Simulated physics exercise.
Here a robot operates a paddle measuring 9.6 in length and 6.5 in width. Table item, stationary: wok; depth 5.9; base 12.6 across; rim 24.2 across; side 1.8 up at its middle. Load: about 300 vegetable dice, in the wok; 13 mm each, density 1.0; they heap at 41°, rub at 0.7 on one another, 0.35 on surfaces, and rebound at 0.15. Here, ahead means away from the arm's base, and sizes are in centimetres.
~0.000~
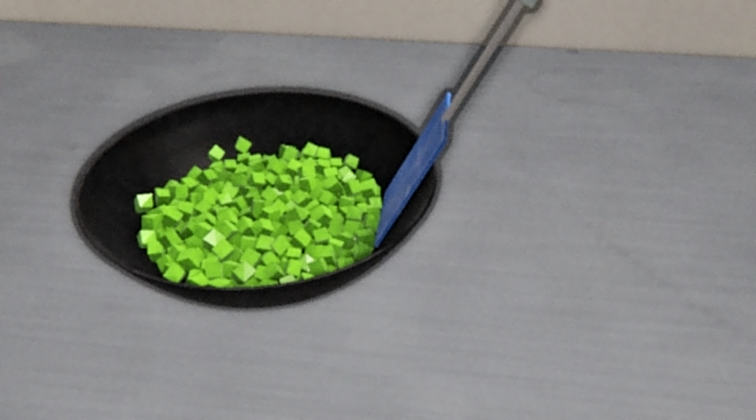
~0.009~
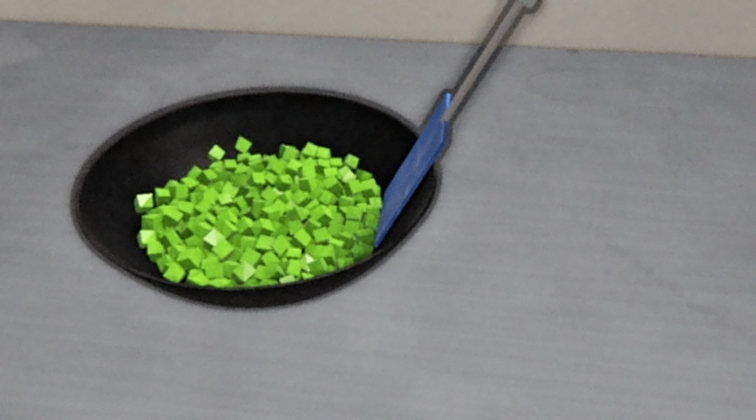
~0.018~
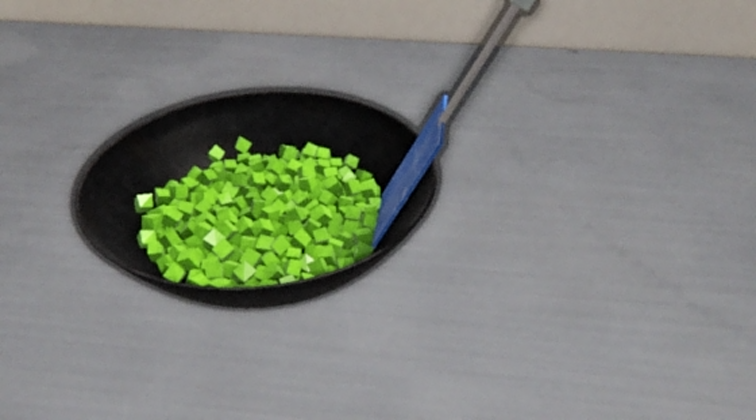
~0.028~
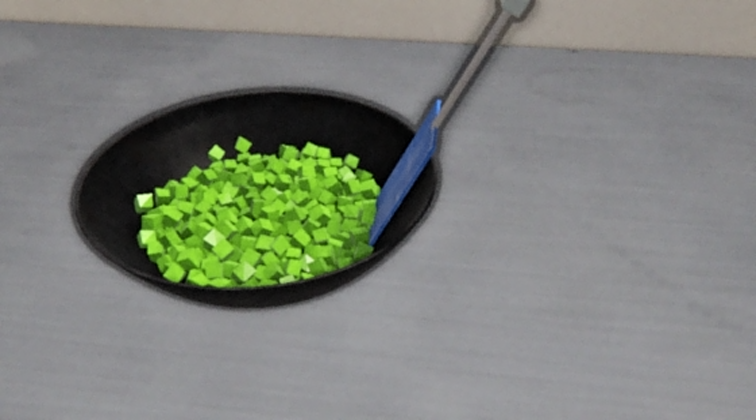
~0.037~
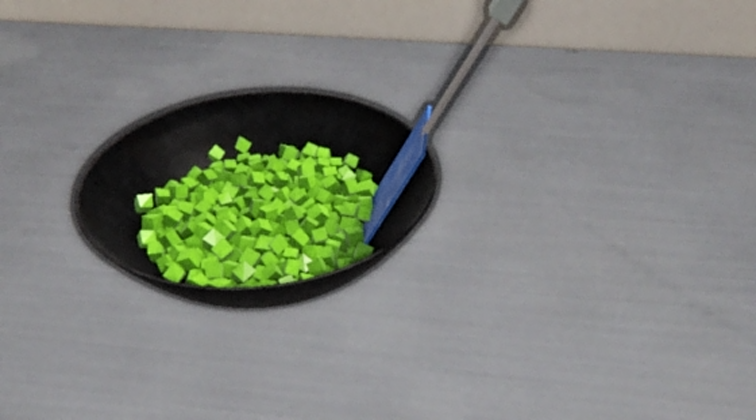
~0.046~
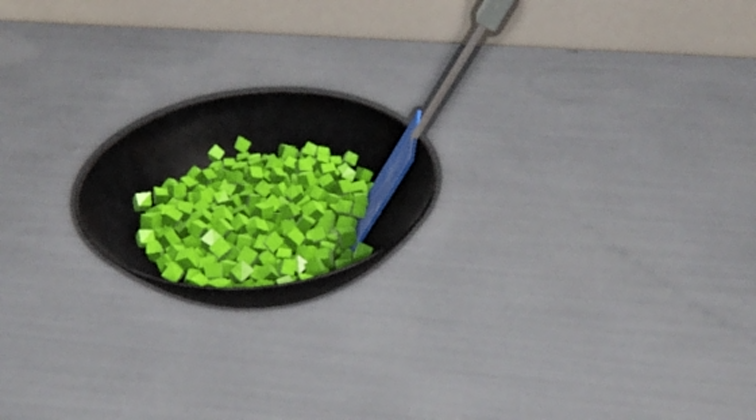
On a gray tabletop, a black wok holds a heap of small bright green cubes, with a blue paddle leaning inside its right edge. The paddle stays still at first, then slides slightly left and down against the heap, nudging a few nearby cubes while the rest barely move.
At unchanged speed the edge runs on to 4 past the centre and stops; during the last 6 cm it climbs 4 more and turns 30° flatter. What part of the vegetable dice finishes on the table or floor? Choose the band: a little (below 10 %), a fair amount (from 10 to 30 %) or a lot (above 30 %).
It is a little, below 10 %.
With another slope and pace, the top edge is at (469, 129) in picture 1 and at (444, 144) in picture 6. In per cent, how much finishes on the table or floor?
Close to 0 in a hundred.
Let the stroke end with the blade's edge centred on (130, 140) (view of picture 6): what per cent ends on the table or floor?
My guess is roughly 35 percent.
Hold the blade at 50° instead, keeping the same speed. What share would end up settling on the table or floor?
Roughly 5 per cent.
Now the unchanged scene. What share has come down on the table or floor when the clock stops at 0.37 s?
Around 0 %.
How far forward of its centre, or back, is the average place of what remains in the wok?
The balance point is about 4.0 cm ahead.
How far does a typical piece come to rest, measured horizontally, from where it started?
Near 4 cm, measured level.
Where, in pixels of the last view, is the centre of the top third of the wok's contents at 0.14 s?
It is centred at roughly (180, 185).
After 0.09 s, sloping 64°, highest piece 8 above the table; 302 in the wok.
After 0.14 s, sloping 51°, highest piece 11 above the table; 298 in the wok, 4 on the blade or in flight.
After 0.37 s, sloping 34°, highest piece 7 above the table; 296 in the wok, 6 on the table or floor.
After 1.42 s, sloping 34°, highest piece 7 above the table; 296 in the wok, 6 on the table or floor.
At rest, 296 in the wok, 6 on the table or floor. That is 2 % on the table or floor.
